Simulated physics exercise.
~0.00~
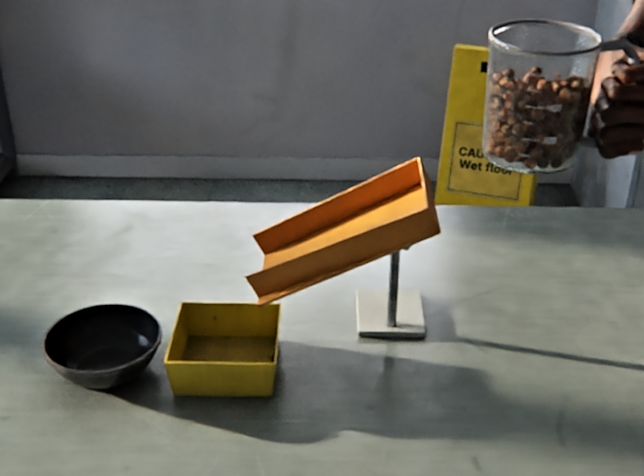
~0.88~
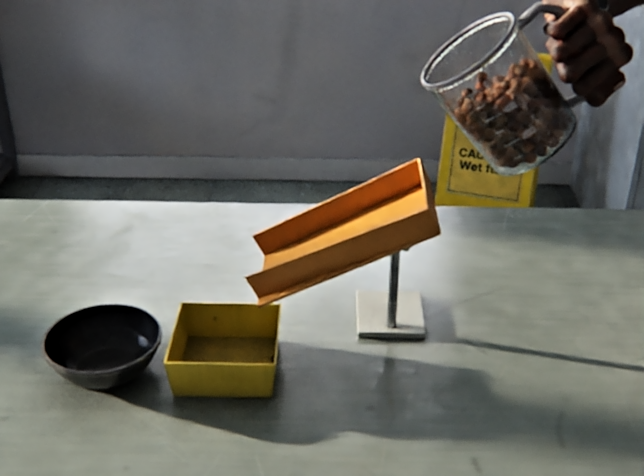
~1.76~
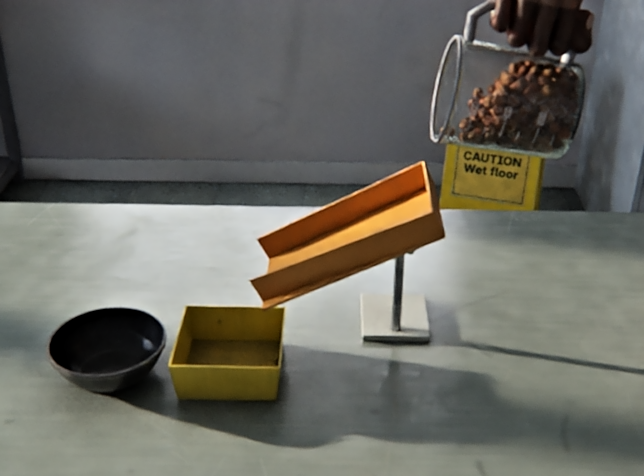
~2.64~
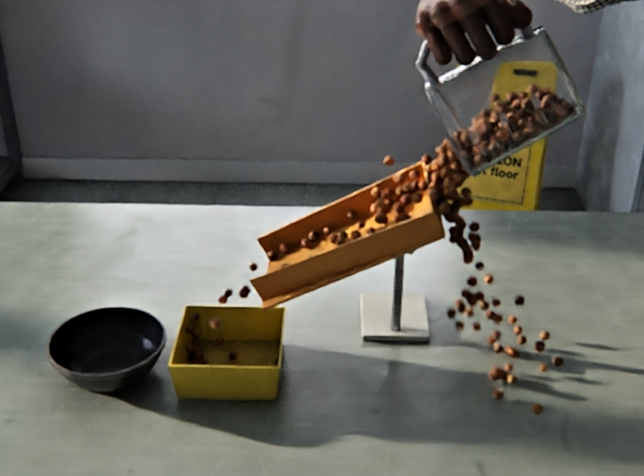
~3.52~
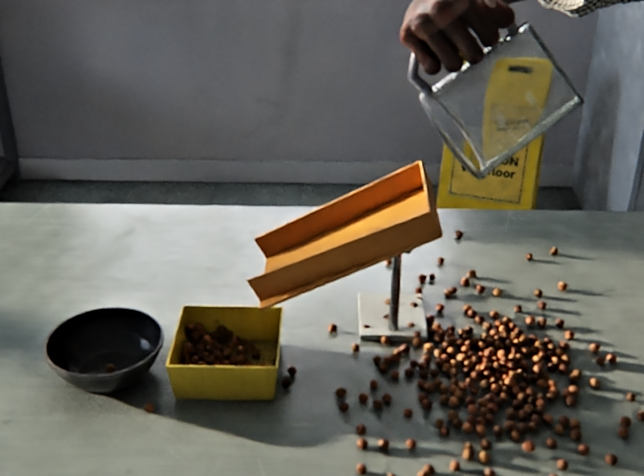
Brown balls pouring from a hand-tilted glass jug onto an orange sloped chute, some reaching a yellow tin, most scattering across the table.
